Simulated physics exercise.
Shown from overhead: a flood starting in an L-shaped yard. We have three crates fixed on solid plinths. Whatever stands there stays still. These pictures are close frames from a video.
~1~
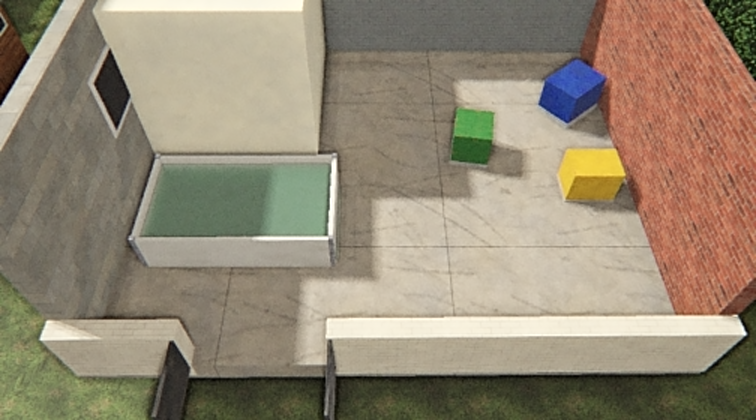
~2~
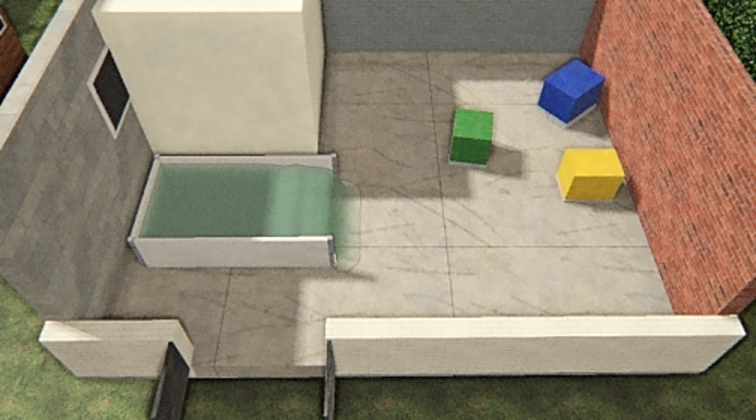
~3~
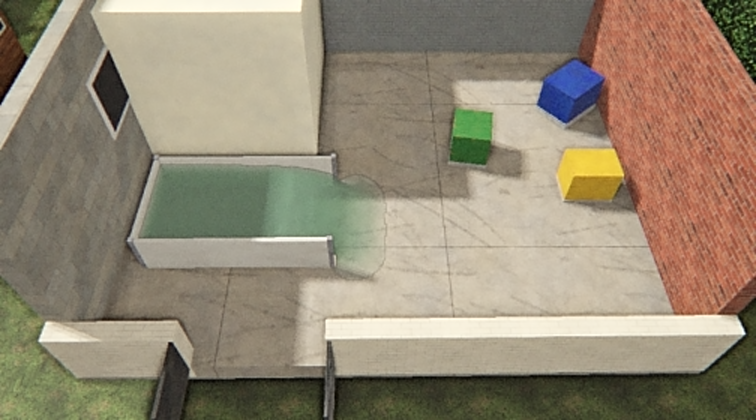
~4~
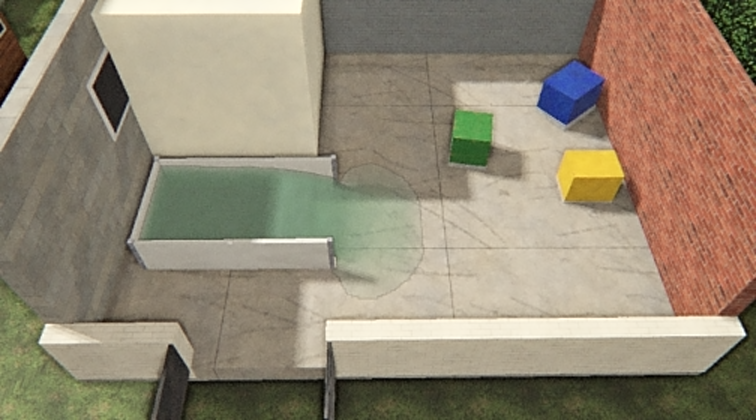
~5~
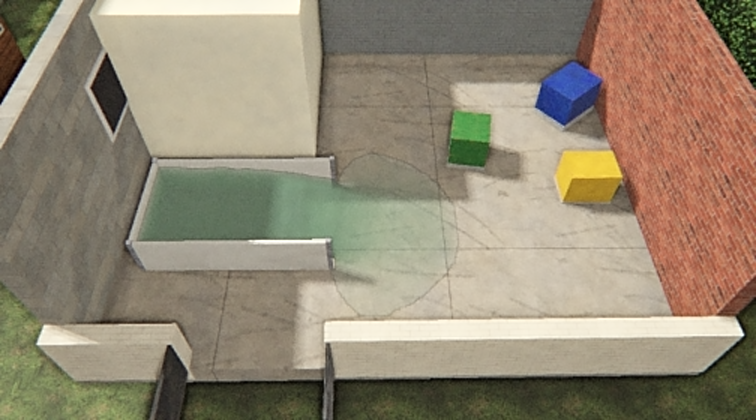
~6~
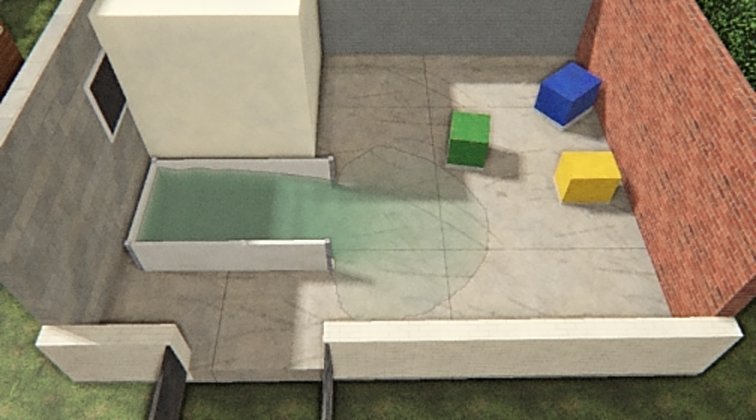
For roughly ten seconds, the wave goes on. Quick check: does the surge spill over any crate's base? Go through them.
My prediction: The green crate will be hit by the water. The blue crate will be hit by the water. The yellow crate will be hit by the water.
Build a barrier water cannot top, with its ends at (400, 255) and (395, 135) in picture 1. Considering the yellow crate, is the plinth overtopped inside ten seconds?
Yellow: Flooded.
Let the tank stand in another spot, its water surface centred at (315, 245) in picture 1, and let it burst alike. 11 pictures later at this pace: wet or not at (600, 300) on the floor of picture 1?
That point would end up soaked.
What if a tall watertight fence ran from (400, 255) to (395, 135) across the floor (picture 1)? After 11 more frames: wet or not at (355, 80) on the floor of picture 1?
I'd call it watered.
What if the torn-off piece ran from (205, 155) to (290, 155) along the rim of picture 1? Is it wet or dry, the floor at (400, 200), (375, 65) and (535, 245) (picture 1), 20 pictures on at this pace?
Point by point: Drenched, unwetted, drenched.
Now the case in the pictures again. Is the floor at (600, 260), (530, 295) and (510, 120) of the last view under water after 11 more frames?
First inundated, second inundated, third spared.
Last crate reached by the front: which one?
Result - the crate marked blue.
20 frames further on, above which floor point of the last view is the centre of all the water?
I'd point to (468, 228).
A moment on, water covers 35 % of the floor; the green crate water round its plinth, the blue crate not reached, the yellow crate water round its plinth.
Next, water covers 50 % of the floor; the green crate water round its plinth, the blue crate water round its plinth, the yellow crate water round its plinth.
Then, water covers 60 % of the floor; the green crate water round its plinth, the blue crate water round its plinth, the yellow crate water round its plinth.
Later, water covers 70 % of the floor; the green crate water round its plinth, the blue crate water round its plinth, the yellow crate water round its plinth.
In the end, water covers 95 % of the floor; the green crate was topped, the blue crate was topped, the yellow crate was topped.
